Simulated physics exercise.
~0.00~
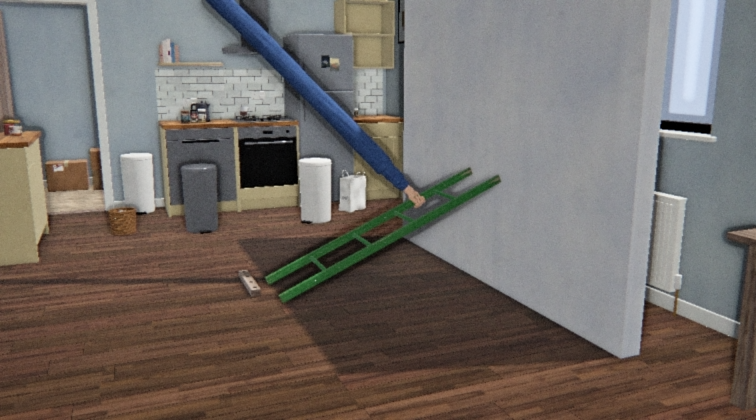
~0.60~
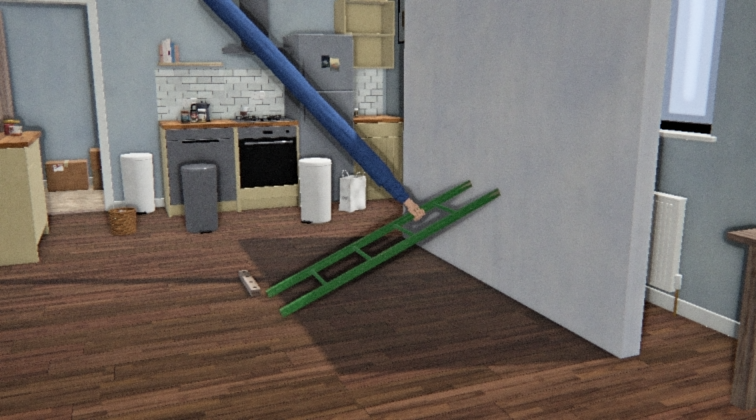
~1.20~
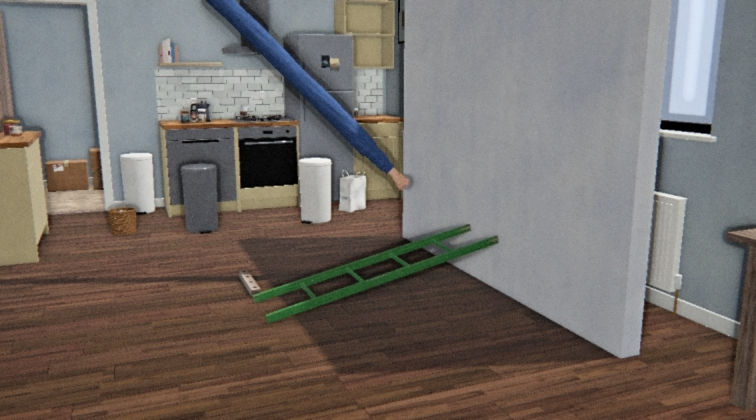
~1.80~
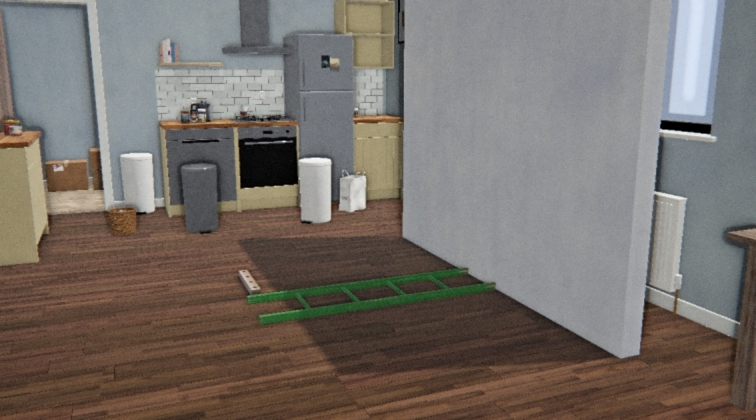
In a kitchen with a dark wooden floor, a blue-sleeved arm held a green gate leaning against a grey wall, its foot near a small strip of wood. The hand let go and drew away, and the gate slid down until it lay flat on the floor.
